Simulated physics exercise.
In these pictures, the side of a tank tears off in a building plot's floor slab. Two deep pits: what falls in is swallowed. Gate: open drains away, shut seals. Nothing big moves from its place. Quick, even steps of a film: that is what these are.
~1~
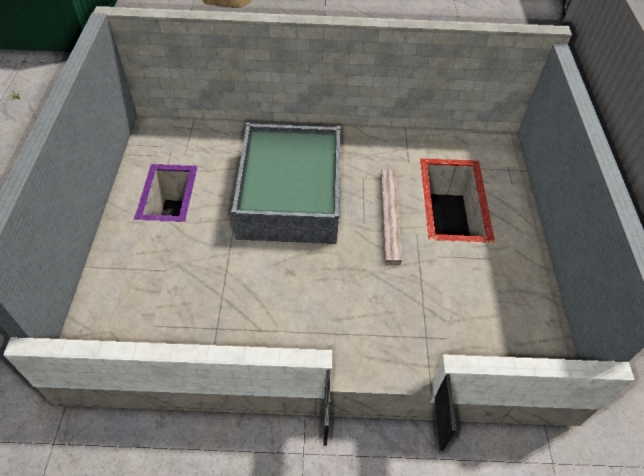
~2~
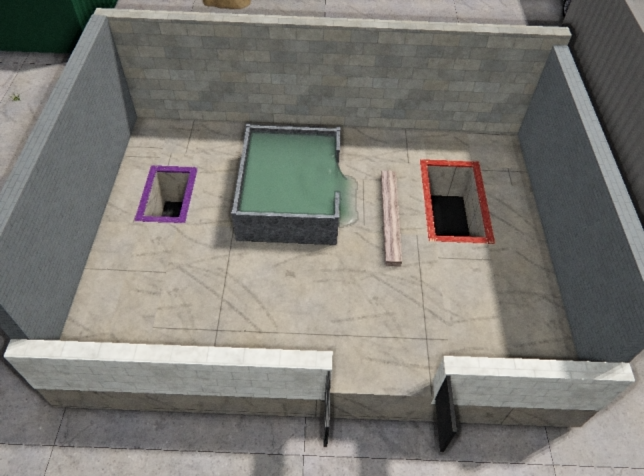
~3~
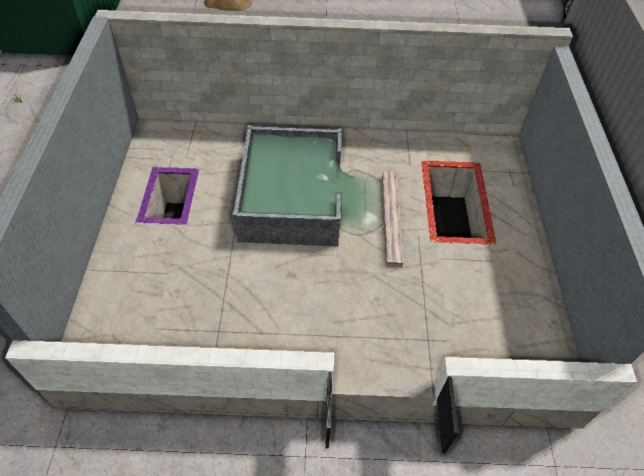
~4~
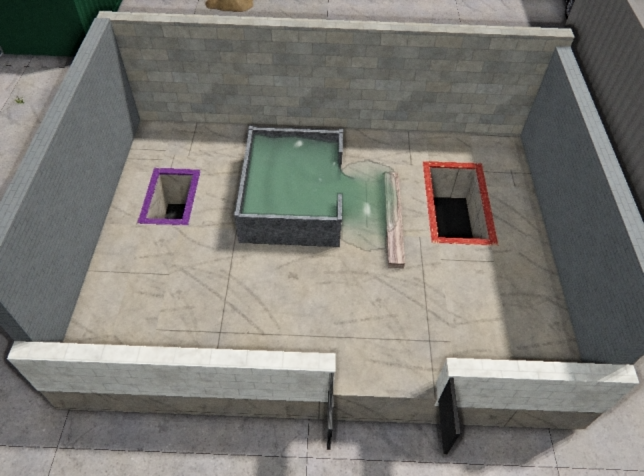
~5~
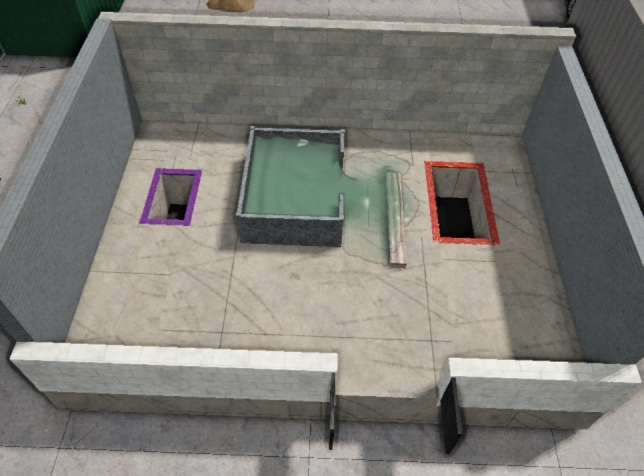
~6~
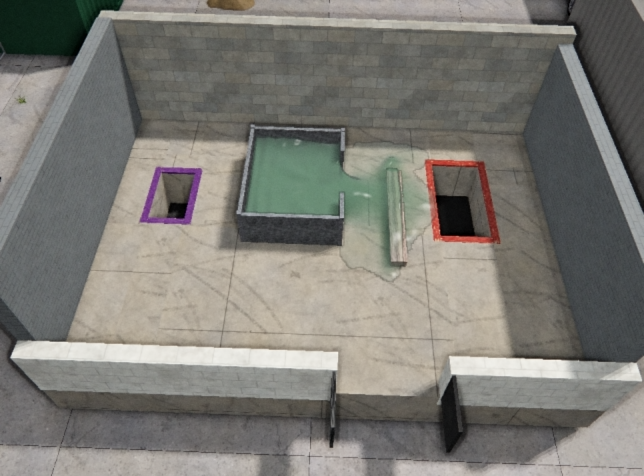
The clip opens on a walled concrete plot with an open tank of still, greenish water between a purple-edged pit and a red-edged pit. The tank's right side breaks open and water pours onto the slab, reaches a long low block, then spreads around it toward the red-edged pit.
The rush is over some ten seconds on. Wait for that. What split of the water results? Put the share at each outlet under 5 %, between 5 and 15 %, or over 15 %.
As I see it, the gate lies in the five-to-fifteen range, the red pit passes fifteen per cent, the purple pit fails to reach five per cent.
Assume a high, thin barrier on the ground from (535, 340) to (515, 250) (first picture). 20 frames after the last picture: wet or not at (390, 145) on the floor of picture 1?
Finding: Waterlogged.
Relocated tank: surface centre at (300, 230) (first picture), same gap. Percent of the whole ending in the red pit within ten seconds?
In per cent: Red 35.
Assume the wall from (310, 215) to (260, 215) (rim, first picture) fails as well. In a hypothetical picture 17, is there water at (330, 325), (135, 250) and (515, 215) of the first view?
First spot submerged, second spot spared, third spot spared.
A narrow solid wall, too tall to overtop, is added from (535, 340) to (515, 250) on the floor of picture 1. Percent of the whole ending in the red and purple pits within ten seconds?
Red 30 %, purple 0 %.
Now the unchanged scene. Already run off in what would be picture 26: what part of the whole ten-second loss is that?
My estimate is roughly 55 percent.
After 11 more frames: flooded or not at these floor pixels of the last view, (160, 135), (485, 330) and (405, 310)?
Taking them as listed, I'd call them high and dry, soaked through and soaked through.
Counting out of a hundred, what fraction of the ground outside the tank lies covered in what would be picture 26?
Some 50 per cent.
A moment on, water covers 25 % of the floor; the gate 0 %, the red pit 7 %, the purple pit 0 %.
Next, water covers 40 % of the floor; the gate 1 %, the red pit 14 %, the purple pit 0 %.
Then, water covers 50 % of the floor; the gate 3 %, the red pit 18 %, the purple pit 0 %.
Later, water covers 65 % of the floor; the gate 7 %, the red pit 23 %, the purple pit 0 %.
In the end, water covers 80 % of the floor; the gate 12 %, the red pit 27 %, the purple pit 2 %.
